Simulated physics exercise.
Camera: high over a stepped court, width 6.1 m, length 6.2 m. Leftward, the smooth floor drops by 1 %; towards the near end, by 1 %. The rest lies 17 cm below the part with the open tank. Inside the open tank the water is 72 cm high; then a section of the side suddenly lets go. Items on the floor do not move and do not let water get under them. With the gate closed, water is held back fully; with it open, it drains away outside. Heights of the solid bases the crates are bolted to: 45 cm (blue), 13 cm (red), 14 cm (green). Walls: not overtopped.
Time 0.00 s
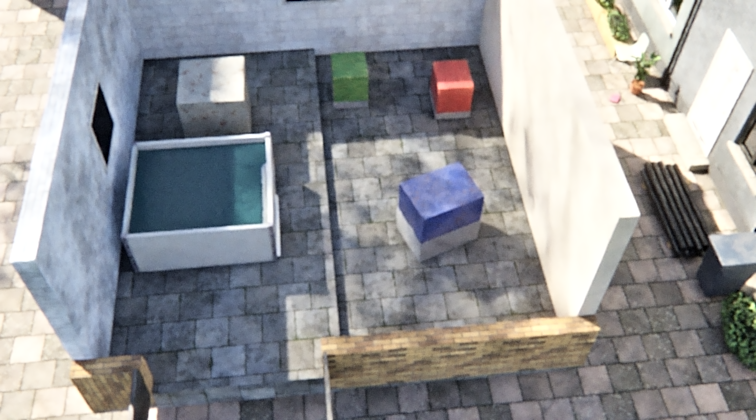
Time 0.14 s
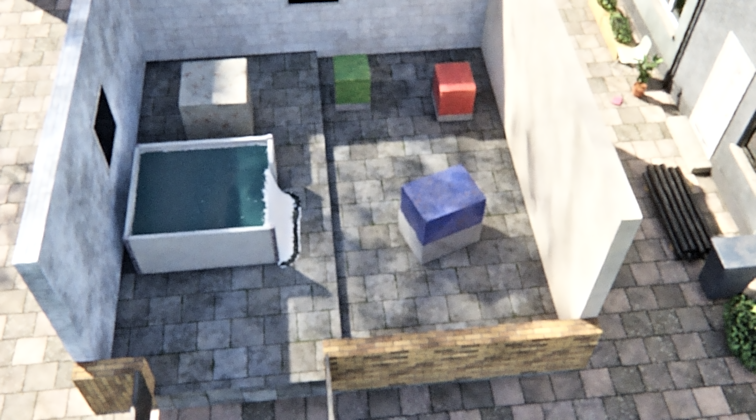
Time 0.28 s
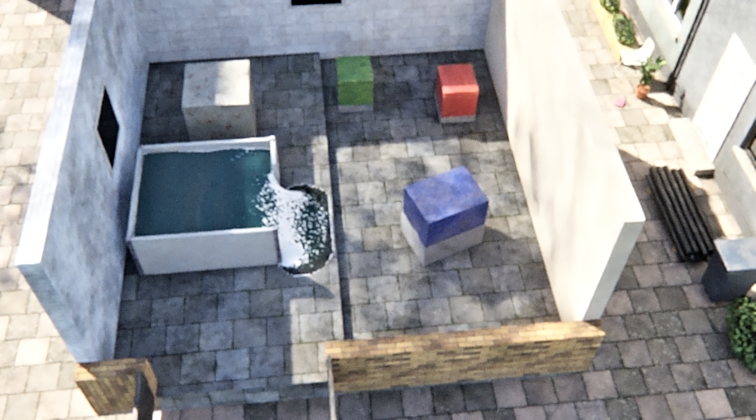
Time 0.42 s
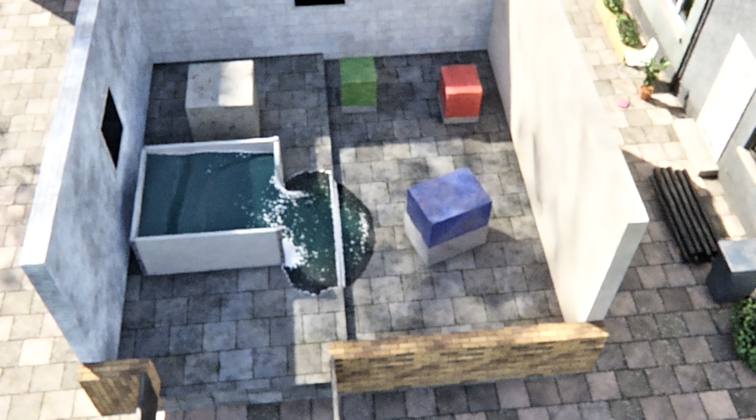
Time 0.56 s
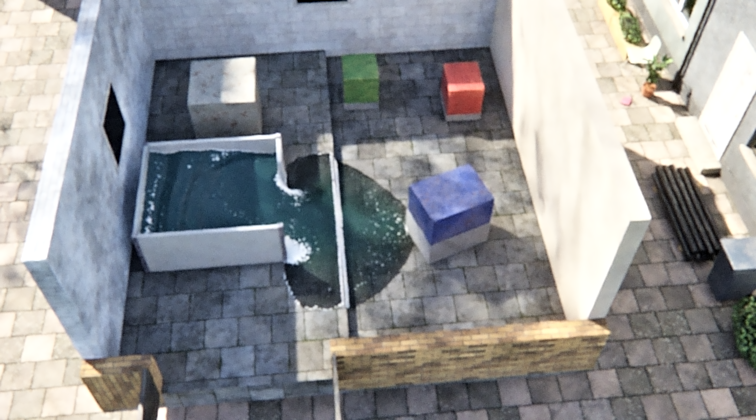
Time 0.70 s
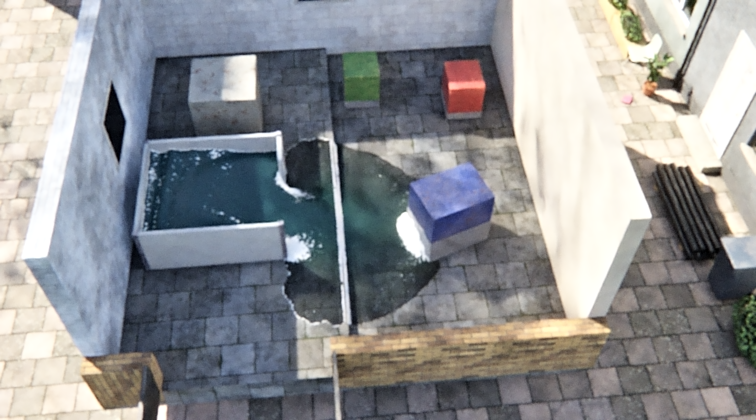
Walled paved courtyard seen from above, with water pouring from an open white tank's right side, spreading rightward and reaching a blue-and-white block.
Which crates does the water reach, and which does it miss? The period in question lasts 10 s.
As I see it, the blue crate never meets the water, the red crate meets the water, the green crate meets the water.
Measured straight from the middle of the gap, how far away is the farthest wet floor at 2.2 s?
About 5.0 m.
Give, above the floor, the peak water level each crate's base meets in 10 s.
Peak readings (cm) - blue: 35; red: 23; green: 21.
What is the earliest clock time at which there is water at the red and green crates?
Red: 1.5 s; green: 1.3 s.
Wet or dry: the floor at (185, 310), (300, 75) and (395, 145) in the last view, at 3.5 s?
Going through the three points: Not yet touched, then not yet touched, then awash.
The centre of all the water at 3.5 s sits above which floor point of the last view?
The water's centre sits at about (379, 220).
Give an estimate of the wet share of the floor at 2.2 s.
Wet share: Near 40 percent.
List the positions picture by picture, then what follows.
In the first picture, still water, 72 cm deep, in the open tank at (201, 186).
In the second picture, the front is at (291, 260), 0.6 m from the gap at (273, 216); 0.3 m2 of floor is under water; 72 cm left at the back of the open tank.
In the third picture, the front is at (326, 200), 0.9 m from the gap at (276, 220); 1.0 m2 of floor is under water; 72 cm left at the back of the open tank.
In the fourth picture, water pours out at (279, 221) and has run 1.3 m, to (369, 246); deepest outside 40 cm, 72 cm at the open tank's back.
In the fifth picture, the front is at (410, 237), 1.9 m from the gap at (281, 218); 3.7 m2 of floor is under water; 66 cm left at the back of the open tank.
In the sixth picture, the front is at (441, 204), 2.5 m from the gap at (282, 216); 5.2 m2 of floor is under water; 61 cm left at the back of the open tank.
After 1.4 s water covers 35 % of the floor and is deepest (40 cm) near (401, 229); blue plinth reached, red plinth not reached, green plinth reached.
After 2.2 s water covers 40 % of the floor and is deepest (40 cm) near (564, 345); blue plinth reached, red plinth reached, green plinth reached.
After 3.5 s water covers 50 % of the floor and is deepest (26 cm) near (484, 49); blue plinth reached, red plinth reached, green plinth reached.
After 6.0 s water covers 60 % of the floor and is deepest (20 cm) near (331, 100); blue plinth reached, red plinth reached, green plinth reached.
After 10.0 s water covers 60 % of the floor and is deepest (16 cm) near (353, 363); highest at the blue plinth 35 cm, highest at the red plinth 23 cm, highest at the green plinth 21 cm.
